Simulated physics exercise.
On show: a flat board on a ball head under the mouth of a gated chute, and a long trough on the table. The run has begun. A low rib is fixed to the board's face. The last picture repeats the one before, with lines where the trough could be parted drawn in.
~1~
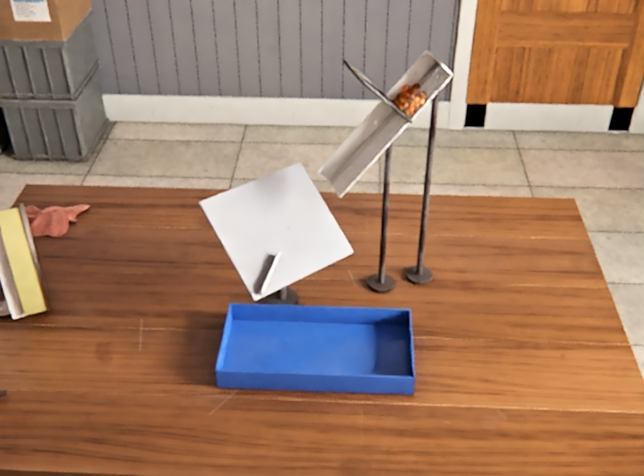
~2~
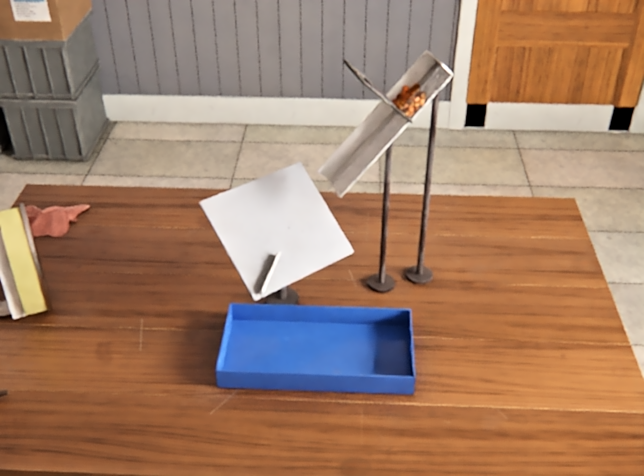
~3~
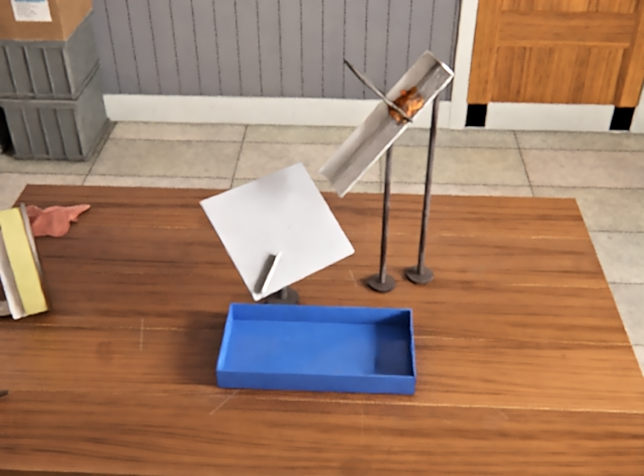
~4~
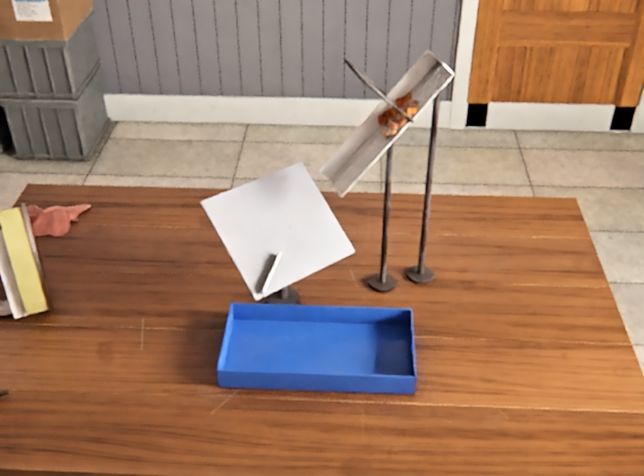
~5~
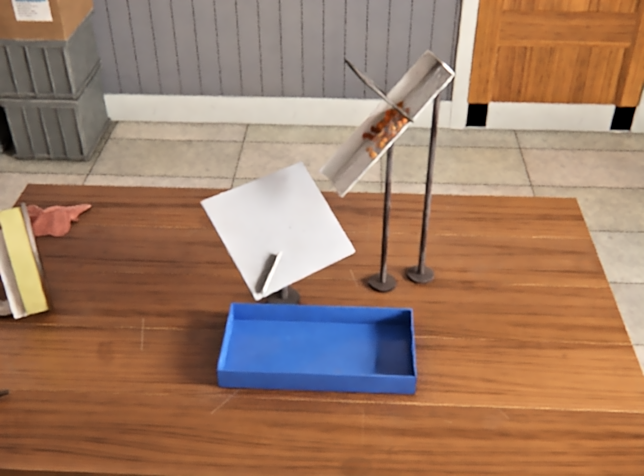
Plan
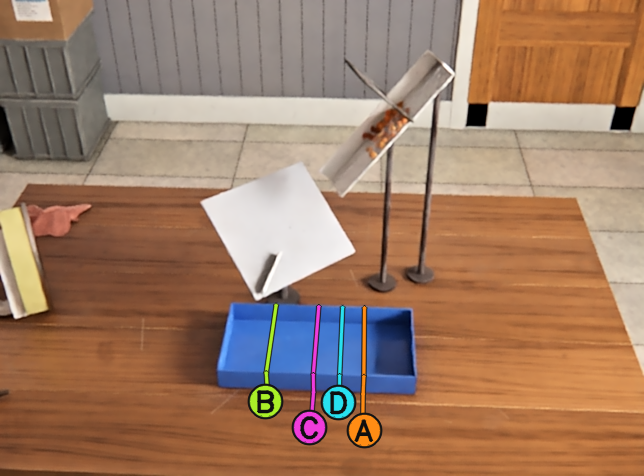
Small orange-brown bits sat near the top of a sloping chute, then slid down and left along it, spreading out slightly, while the tilted white board and empty blue tray below stayed still.
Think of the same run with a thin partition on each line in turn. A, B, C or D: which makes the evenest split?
Use line C.
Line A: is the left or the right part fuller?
The left side.
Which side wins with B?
Right.
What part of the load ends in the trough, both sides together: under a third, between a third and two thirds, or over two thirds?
About that: Over two thirds.
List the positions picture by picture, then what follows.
Load behind the gate at (406, 100), bits of cat kibble; lip of the chute at (334, 189), sloping fairly steeply, in the first picture.
Middle of the board at (279, 228), tilted fairly steeply; middle of its low edge at (307, 275); of its high edge at (252, 181), in the second picture.
Front corners of the trough at (217, 370) and (415, 377), empty; front of the load at (398, 124), in the third picture.
Middle of the load at (394, 114); its front at (387, 137), about a quarter of the way to the lip; rib from (281, 252) to (264, 291), in the fourth picture.
Middle of the load at (391, 129); its front at (371, 154), about half of the way to the lip, in the fifth picture.
On the marked copy, line A crosses the front rim at (363, 375); line B crosses the front rim at (266, 372); line C crosses the front rim at (313, 373); line D crosses the front rim at (339, 374).
With A, of what is caught, all on the left of the divider, none on the right.
With B, of what is caught, a small part on the left of the divider, nearly all on the right.
With C, of what is caught, about two thirds on the left of the divider, about a third on the right.
With D, of what is caught, nearly all on the left of the divider, a stray few on the right.
